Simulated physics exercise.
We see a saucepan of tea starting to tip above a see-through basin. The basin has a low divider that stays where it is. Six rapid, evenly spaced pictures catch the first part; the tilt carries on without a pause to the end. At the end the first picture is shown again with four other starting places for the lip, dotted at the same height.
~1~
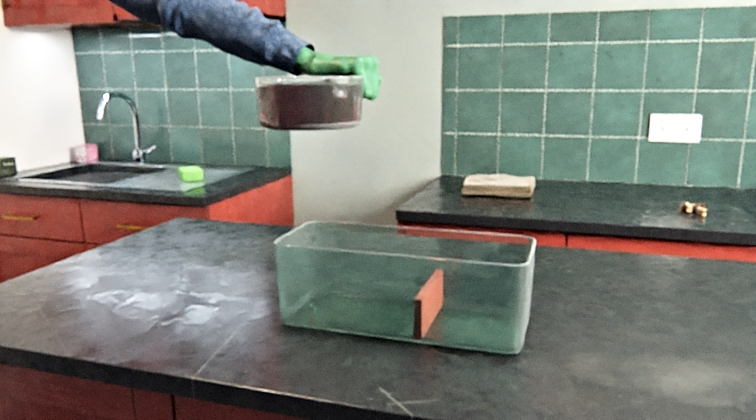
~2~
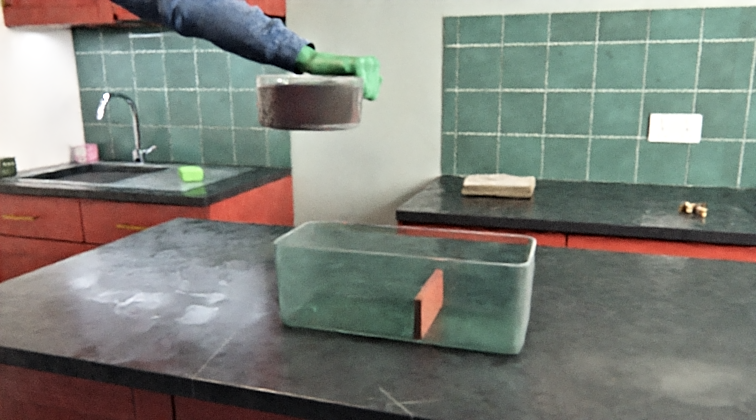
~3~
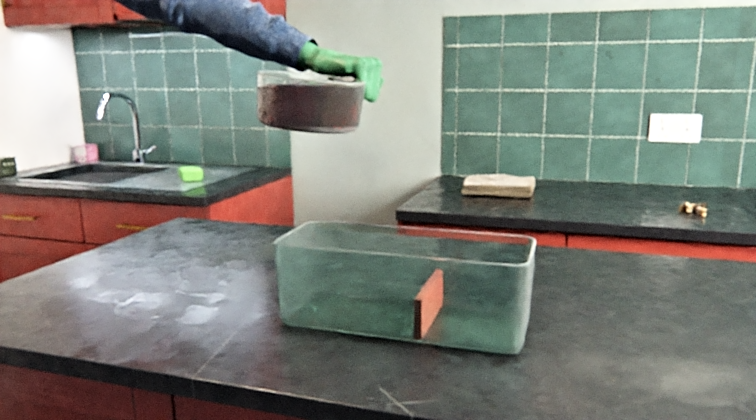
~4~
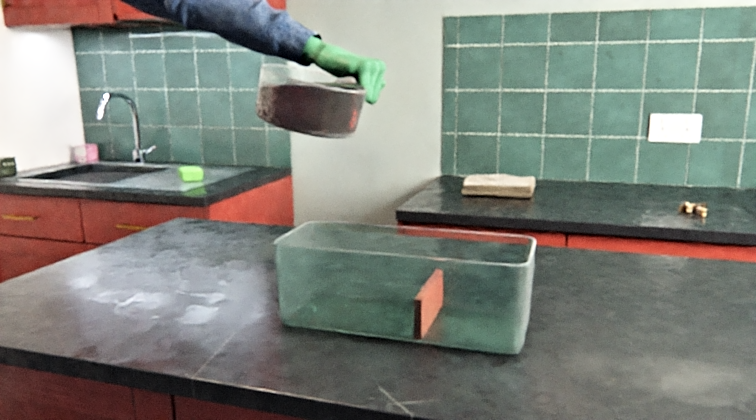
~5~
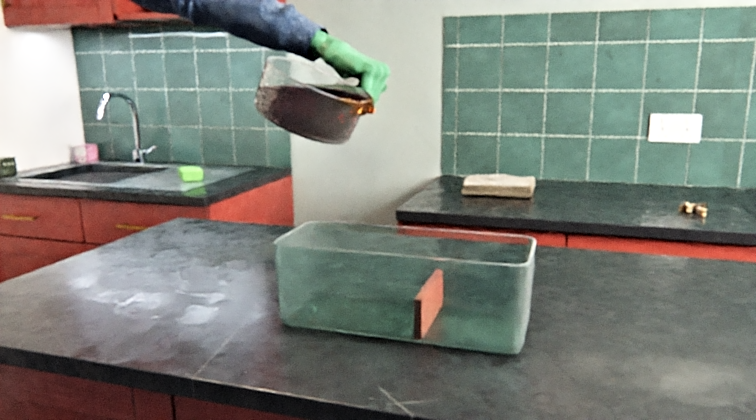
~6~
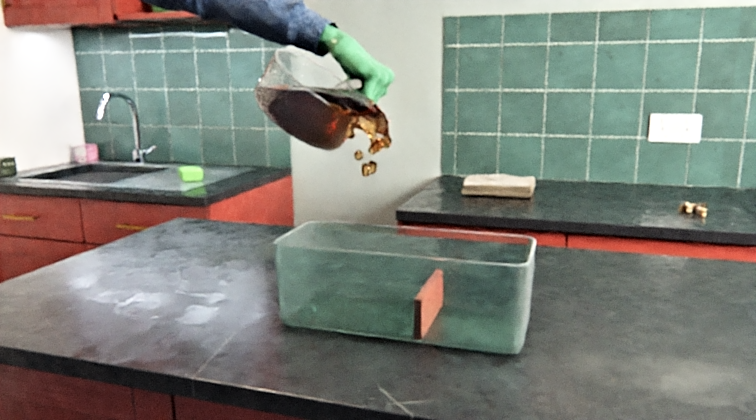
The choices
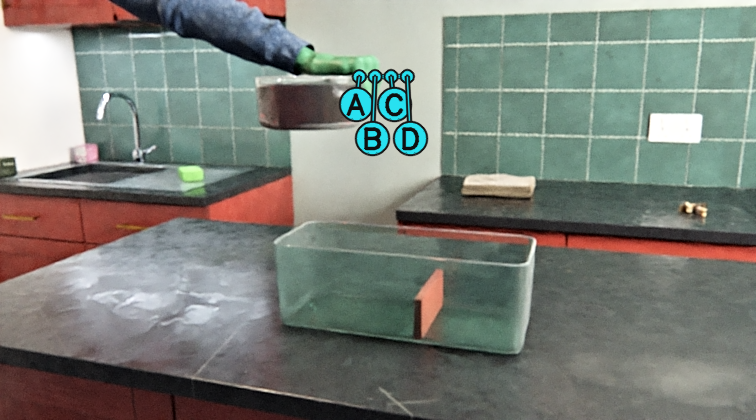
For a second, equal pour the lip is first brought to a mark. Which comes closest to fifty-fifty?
Use spot B.
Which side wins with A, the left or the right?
The left side.
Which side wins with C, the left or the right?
More ends on the right.
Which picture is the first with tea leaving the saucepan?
In picture 4.
On the marked copy, A at (359, 76); B at (375, 76); C at (391, 76); D at (407, 76).
For spot A, about 73 % ends left of the wall and 25 % right of it; 3 % is lost outside.
For spot B, about 48 % ends left of the wall and 50 % right of it.
For spot C, about 32 % ends left of the wall and 67 % right of it.
For spot D, about 23 % ends left of the wall and 76 % right of it.
